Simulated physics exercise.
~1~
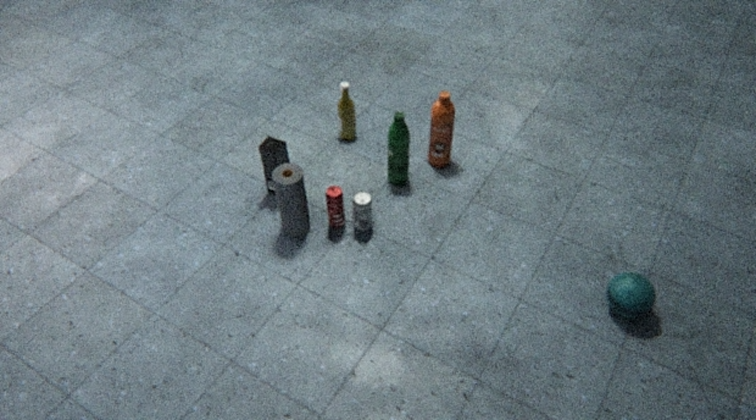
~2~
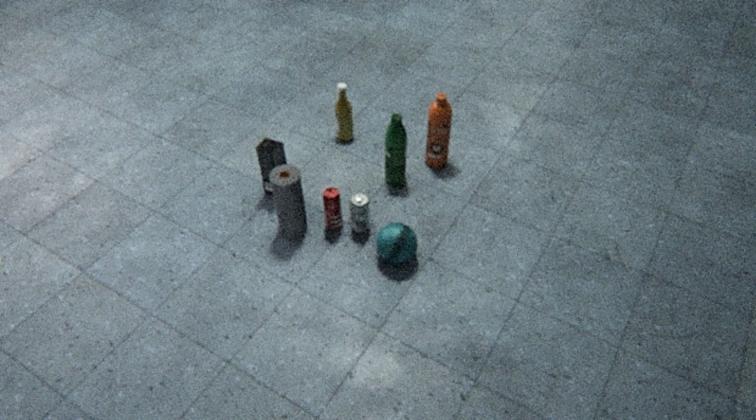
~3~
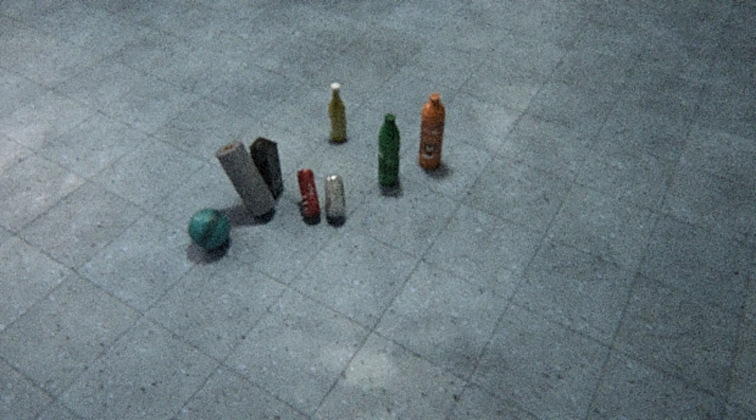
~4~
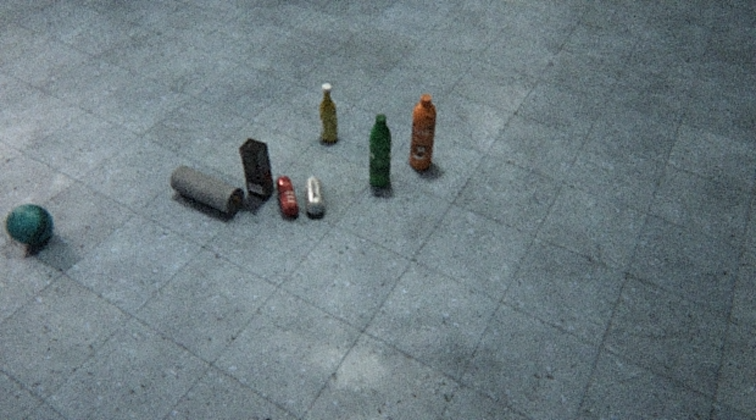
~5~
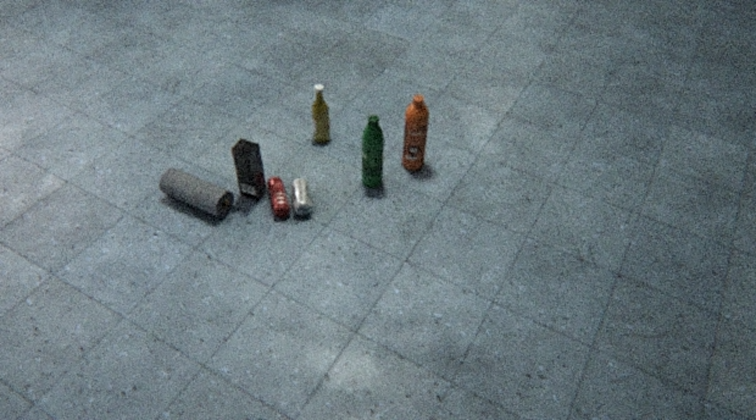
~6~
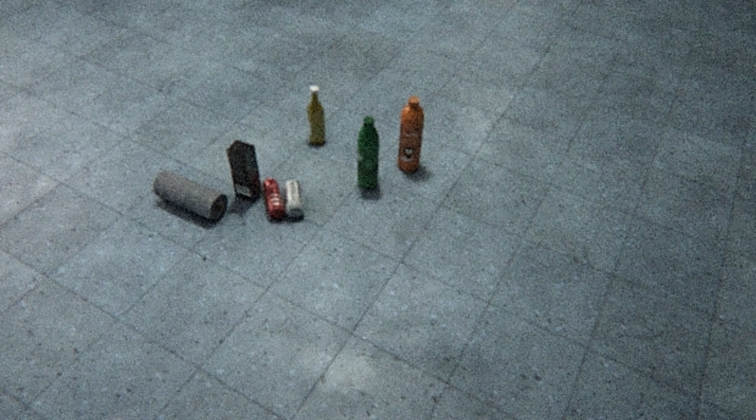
To begin with, a grey roll, a black carton, a red can, a white can and yellow, green and orange bottles stand upright on a tiled floor, with a turquoise ball off to the right. The ball moves left across the floor, passing close in front of the cans. As it reaches the left side of the group, the grey roll and both cans are tilting over. The ball carries on to the left edge and out of view, while the roll and cans drop onto their sides. At the end those three lie flat, and the carton and three bottles still stand.
